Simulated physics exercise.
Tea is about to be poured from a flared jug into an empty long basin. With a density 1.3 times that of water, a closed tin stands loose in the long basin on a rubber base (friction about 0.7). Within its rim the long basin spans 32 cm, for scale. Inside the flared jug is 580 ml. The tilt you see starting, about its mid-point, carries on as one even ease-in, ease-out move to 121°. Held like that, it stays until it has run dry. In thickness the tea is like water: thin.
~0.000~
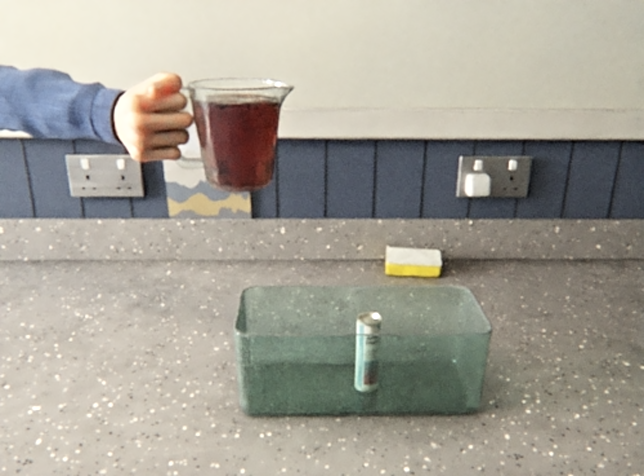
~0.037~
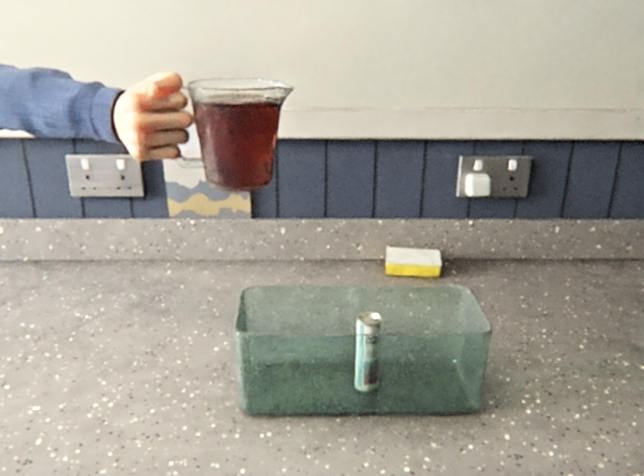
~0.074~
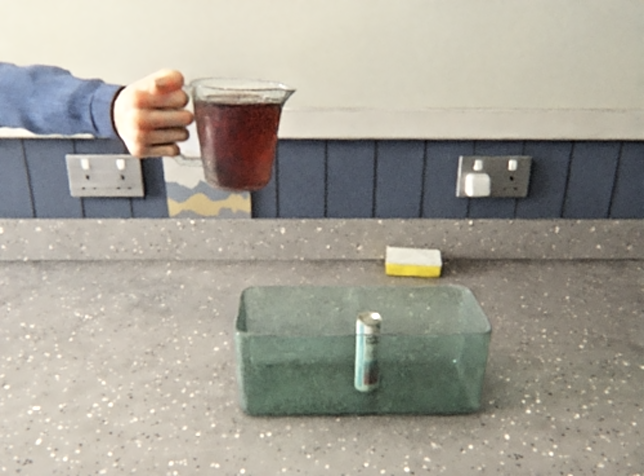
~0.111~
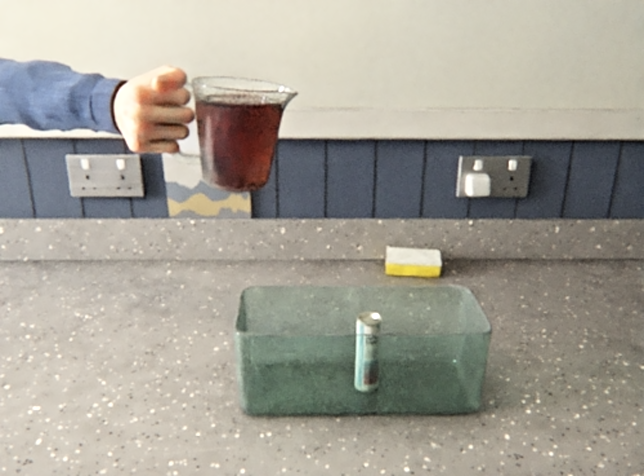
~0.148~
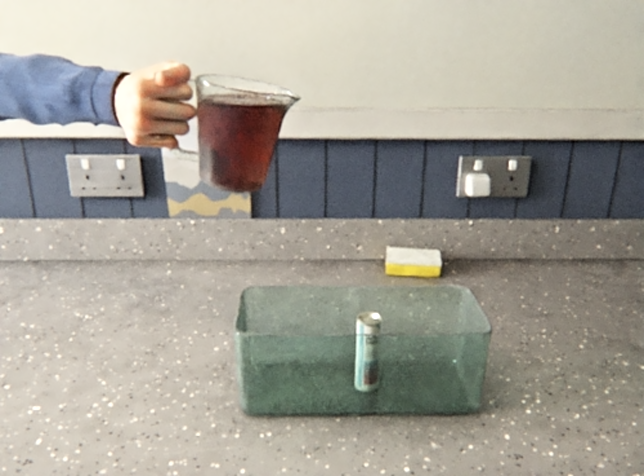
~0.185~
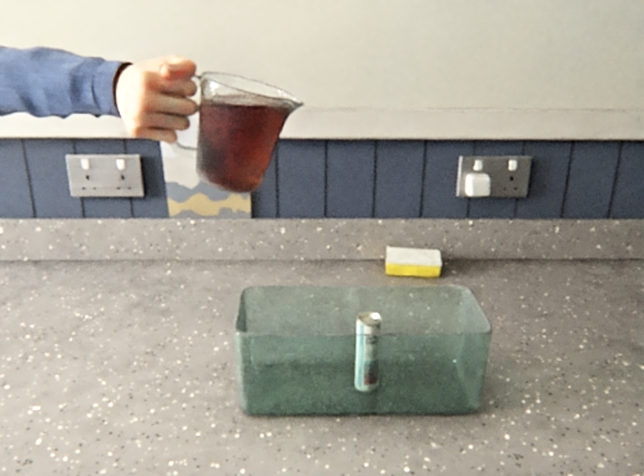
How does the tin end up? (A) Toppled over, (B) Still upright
Option A: Toppled over.
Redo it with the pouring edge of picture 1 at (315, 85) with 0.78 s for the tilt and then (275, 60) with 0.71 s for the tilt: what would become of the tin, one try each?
First it tips over; then it tips over.
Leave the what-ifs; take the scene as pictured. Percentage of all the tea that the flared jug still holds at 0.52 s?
I'd put it near 62 percent.
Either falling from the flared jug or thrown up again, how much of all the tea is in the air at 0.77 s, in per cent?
Near 26 percent.
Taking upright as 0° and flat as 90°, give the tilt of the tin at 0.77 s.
Some 0°.
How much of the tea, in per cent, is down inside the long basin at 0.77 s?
Near 68 in a hundred.
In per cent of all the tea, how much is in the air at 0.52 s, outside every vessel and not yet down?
About 34 per cent.
After 0.52 s the tilt is 86° and 63 per cent is still to pour; the tin stands where it began.
After 0.77 s the tilt is 120° and 6 per cent is still to pour; the tin stands 1 cm from where it began.
After 1.04 s the tilt is 121° and 0 per cent is still to pour; the tin lies on its side.
After 1.32 s the tilt is 121° and 0 per cent is still to pour; the tin lies on its side.
In the end the tin lies on its side.
